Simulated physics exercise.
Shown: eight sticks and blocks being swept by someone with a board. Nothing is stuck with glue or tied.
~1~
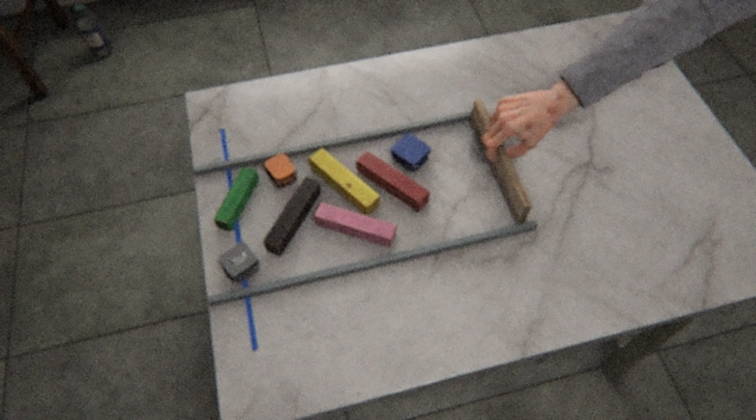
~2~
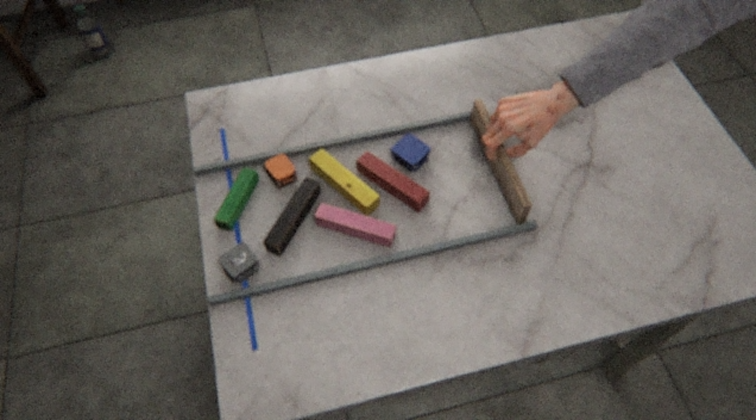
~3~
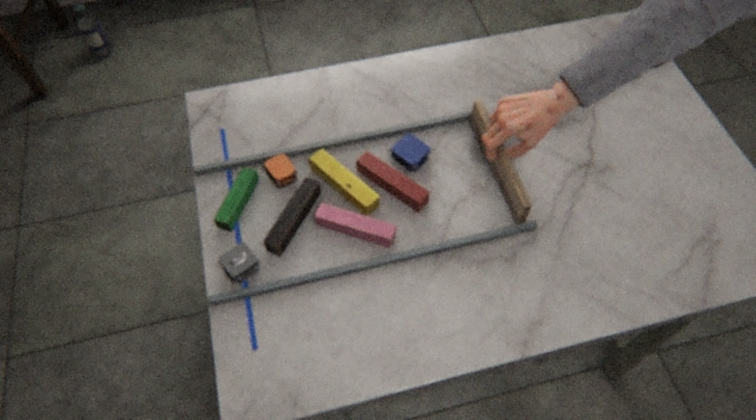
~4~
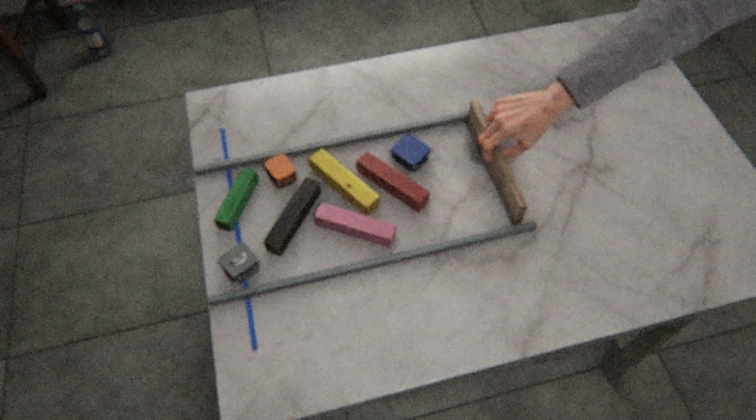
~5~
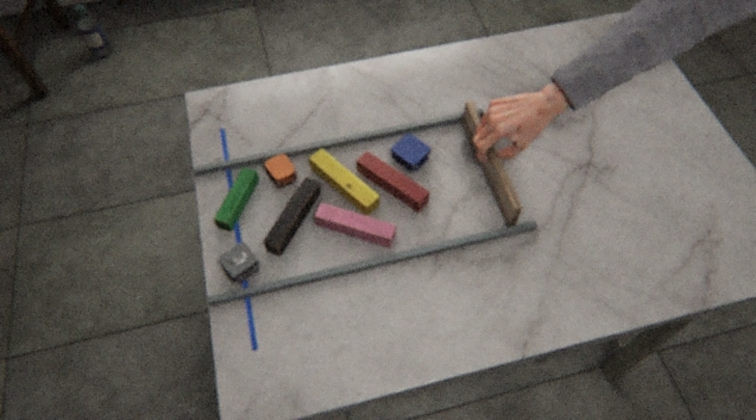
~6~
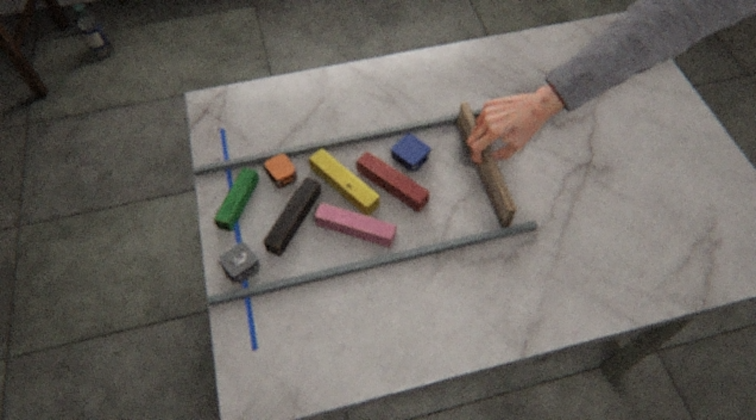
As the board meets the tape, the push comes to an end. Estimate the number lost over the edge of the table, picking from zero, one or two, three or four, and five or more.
Seems five or more of them come crashing down.
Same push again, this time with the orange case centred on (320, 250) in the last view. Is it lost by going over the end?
Lab note: Started there, it ends up below.
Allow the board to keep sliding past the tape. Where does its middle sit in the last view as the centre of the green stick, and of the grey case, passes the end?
The middle is at (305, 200) when it's the green stick, and at (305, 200) when it's the grey case.
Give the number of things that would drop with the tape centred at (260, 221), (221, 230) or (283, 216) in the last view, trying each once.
The counts come to 4, then 7, then 3.
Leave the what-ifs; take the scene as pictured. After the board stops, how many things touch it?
2 end up touching it.
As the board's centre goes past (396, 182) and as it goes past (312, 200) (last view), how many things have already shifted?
I count 3 first and 8 after.
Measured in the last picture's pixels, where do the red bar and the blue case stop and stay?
Answer: First (207, 219), after that (215, 183).
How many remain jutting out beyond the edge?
The number overhanging is 1.
Soon after, none off yet; grey case at rest near (240, 263); green stick at rest near (237, 199); orange case at rest near (281, 171).
In the end, the number that fall off is five or more; gone, yellow stick, pink bar, black bar, orange case, green stick and grey case.
